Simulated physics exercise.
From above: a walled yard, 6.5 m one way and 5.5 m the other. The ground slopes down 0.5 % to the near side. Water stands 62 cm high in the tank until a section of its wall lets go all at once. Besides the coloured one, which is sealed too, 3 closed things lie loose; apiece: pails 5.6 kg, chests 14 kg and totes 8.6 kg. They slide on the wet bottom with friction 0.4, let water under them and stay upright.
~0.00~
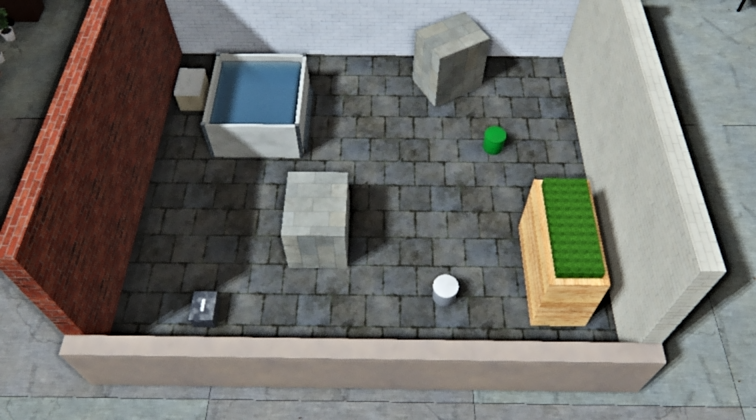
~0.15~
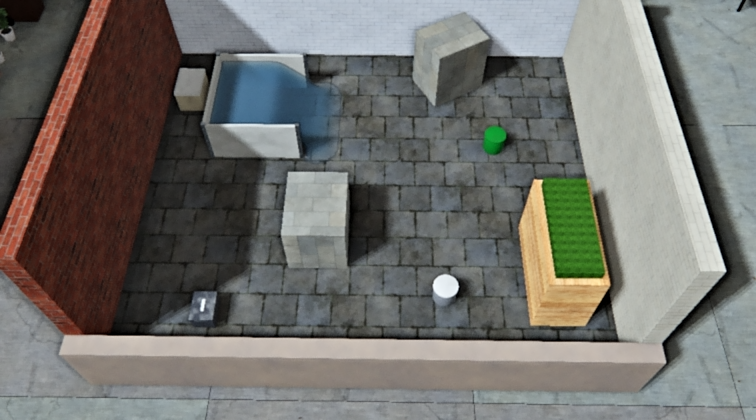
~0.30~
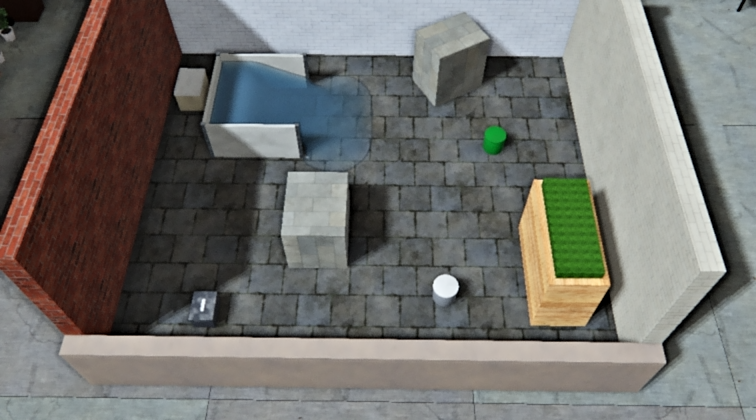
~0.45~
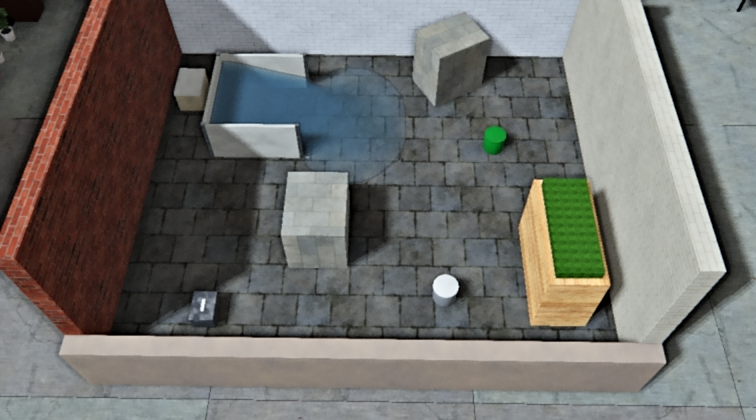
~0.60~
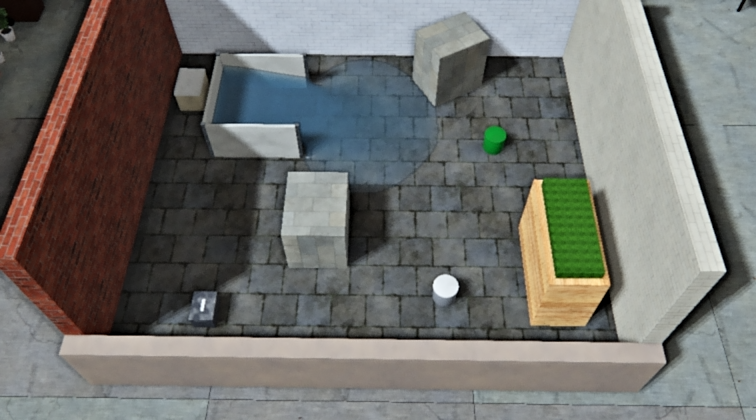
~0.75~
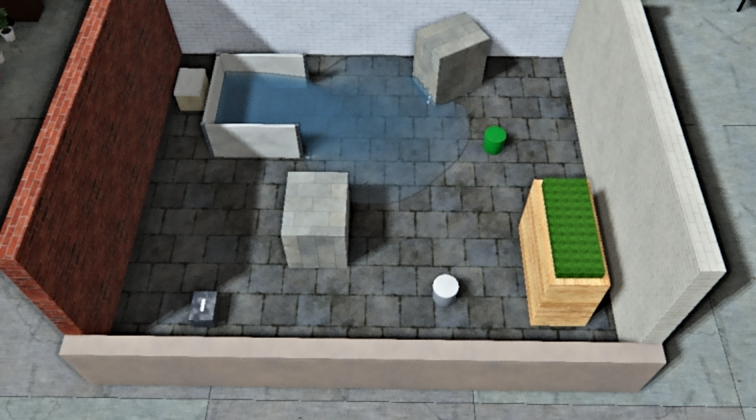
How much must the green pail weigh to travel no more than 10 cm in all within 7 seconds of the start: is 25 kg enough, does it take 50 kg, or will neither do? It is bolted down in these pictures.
For it, only the larger load is enough.
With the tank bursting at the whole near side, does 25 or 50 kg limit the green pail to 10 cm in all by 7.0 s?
Then the smaller load will do.
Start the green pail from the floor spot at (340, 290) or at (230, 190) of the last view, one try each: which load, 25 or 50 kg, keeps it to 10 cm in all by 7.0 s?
In that order: Either load holds; either load holds.
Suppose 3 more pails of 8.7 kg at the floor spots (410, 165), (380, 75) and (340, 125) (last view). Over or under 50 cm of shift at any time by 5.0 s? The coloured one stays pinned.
In that order: More, past it, past it.
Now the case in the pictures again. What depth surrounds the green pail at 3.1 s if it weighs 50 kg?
Roughly 5 cm.
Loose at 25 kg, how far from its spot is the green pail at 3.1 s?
Roughly 50 cm.
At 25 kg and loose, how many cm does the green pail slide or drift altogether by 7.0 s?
Some 50 cm in all.
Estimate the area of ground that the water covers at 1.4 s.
Roughly 13 m2.
After 1.4 s the green pail would be 3 cm from its start with 25 kg and 0 cm from its start with 50 kg; 10 cm of water round it then.
After 3.1 s the green pail would be 51 cm from its start with 25 kg and 0 cm from its start with 50 kg; 5 cm of water round it then.
After 4.9 s the green pail would be 51 cm from its start with 25 kg and 0 cm from its start with 50 kg; 8 cm of water round it then.
After 7.0 s the green pail would be 51 cm from its start with 25 kg and 0 cm from its start with 50 kg; 5 cm of water round it then.
